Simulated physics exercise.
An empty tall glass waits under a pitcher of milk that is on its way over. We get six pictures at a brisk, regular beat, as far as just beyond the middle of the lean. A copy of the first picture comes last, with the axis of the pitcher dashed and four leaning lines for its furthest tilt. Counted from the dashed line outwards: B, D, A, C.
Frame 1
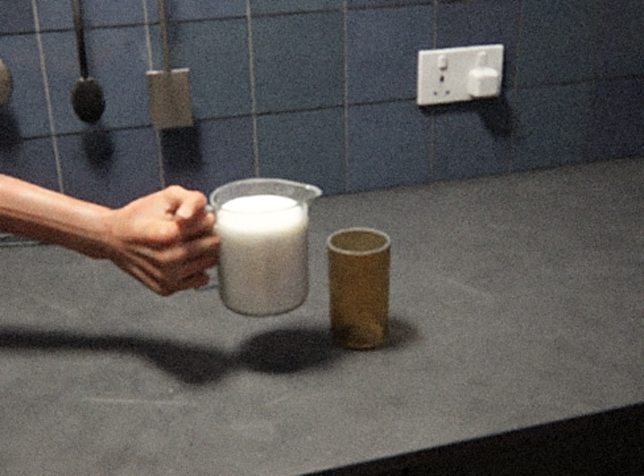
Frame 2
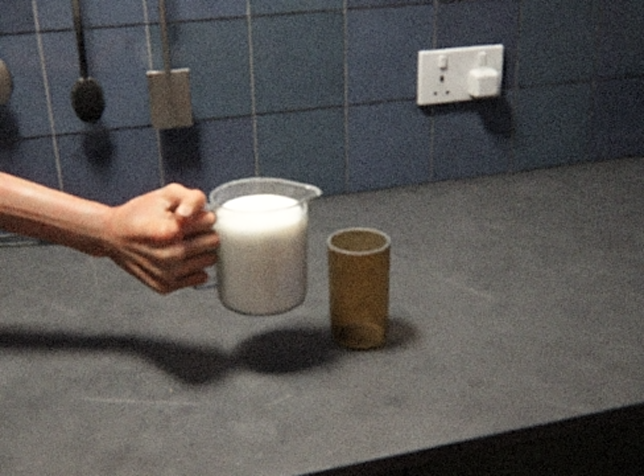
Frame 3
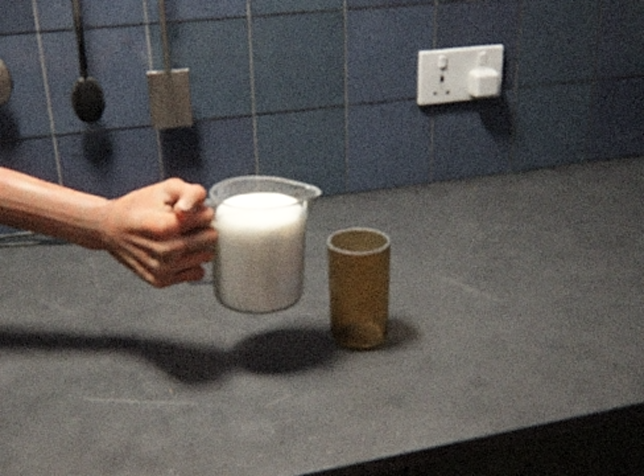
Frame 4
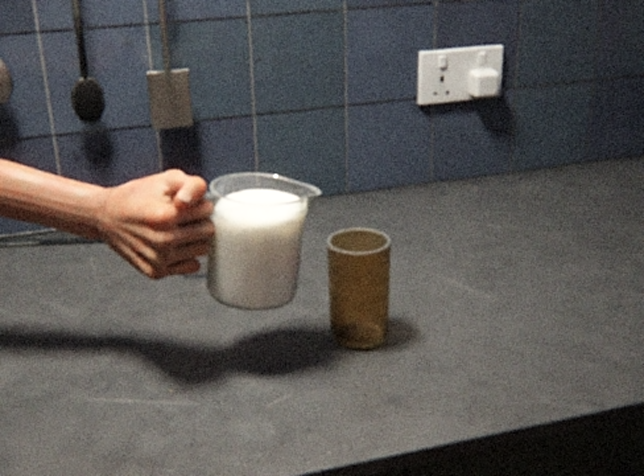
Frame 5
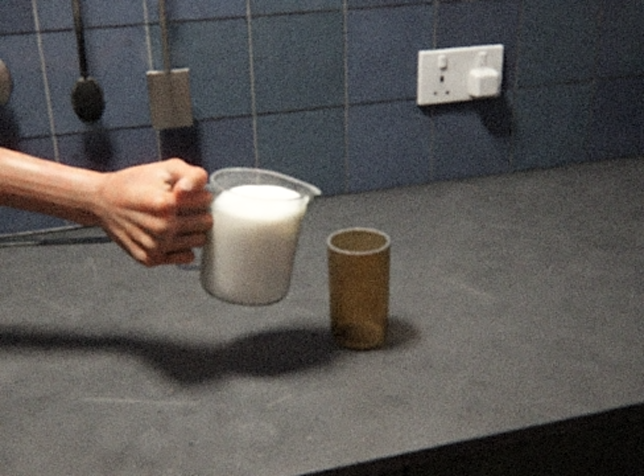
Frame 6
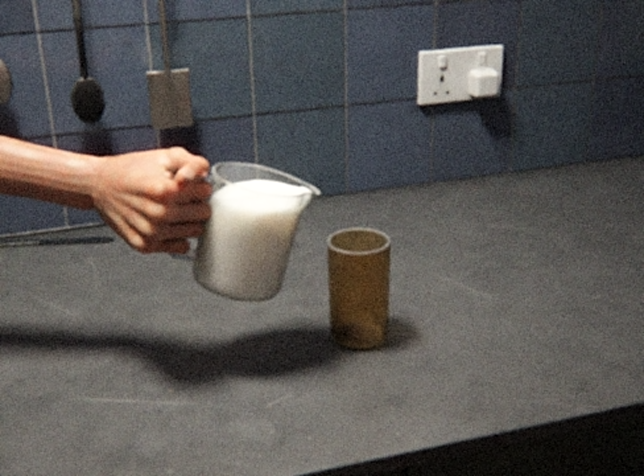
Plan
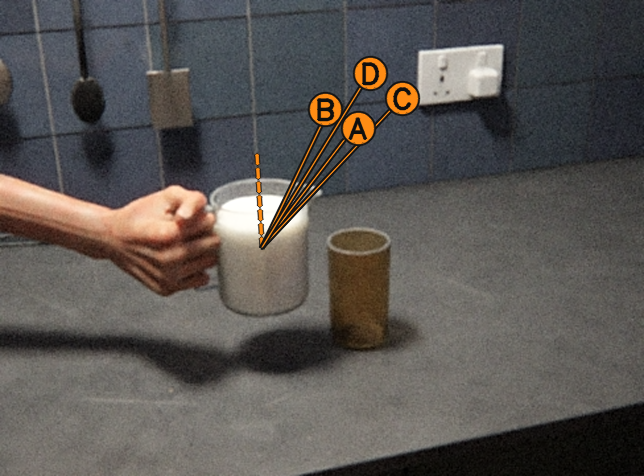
A hand held a clear pitcher of milk beside an empty, brownish tall glass on a gray counter, then slowly tilted it slightly toward the glass, with no milk leaving the lip.
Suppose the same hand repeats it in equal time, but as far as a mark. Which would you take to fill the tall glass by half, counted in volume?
I would pick mark C.
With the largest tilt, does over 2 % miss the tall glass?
No, it does not.
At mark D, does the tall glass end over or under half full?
Under half.
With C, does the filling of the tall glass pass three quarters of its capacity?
No, less.
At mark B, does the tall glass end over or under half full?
Under.
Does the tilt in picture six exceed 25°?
No, it does not.
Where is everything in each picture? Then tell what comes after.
Upright, lip at (319, 191); rim of the tall glass round (359, 240); nothing has left yet, in the first picture.
Upright, lip at (319, 191); nothing has left yet, in the second picture.
Tipped about 3°, lip at (319, 191); nothing has left yet, in the third picture.
Tipped about 7°, lip at (318, 191); nothing has left yet, in the fourth picture.
Tipped about 11°, lip at (318, 191); nothing has left yet, in the fifth picture.
Tipped about 16°, lip at (318, 191); nothing has left yet, in the sixth picture.
In orange, A at (344, 139); B at (320, 126); C at (390, 110); D at (360, 87).
With A, the tall glass ends with about 35 % of what it can hold.
With B, the tall glass ends with about 13 % of what it can hold.
With C, the tall glass ends with about 49 % of what it can hold.
With D, the tall glass ends with about 23 % of what it can hold.
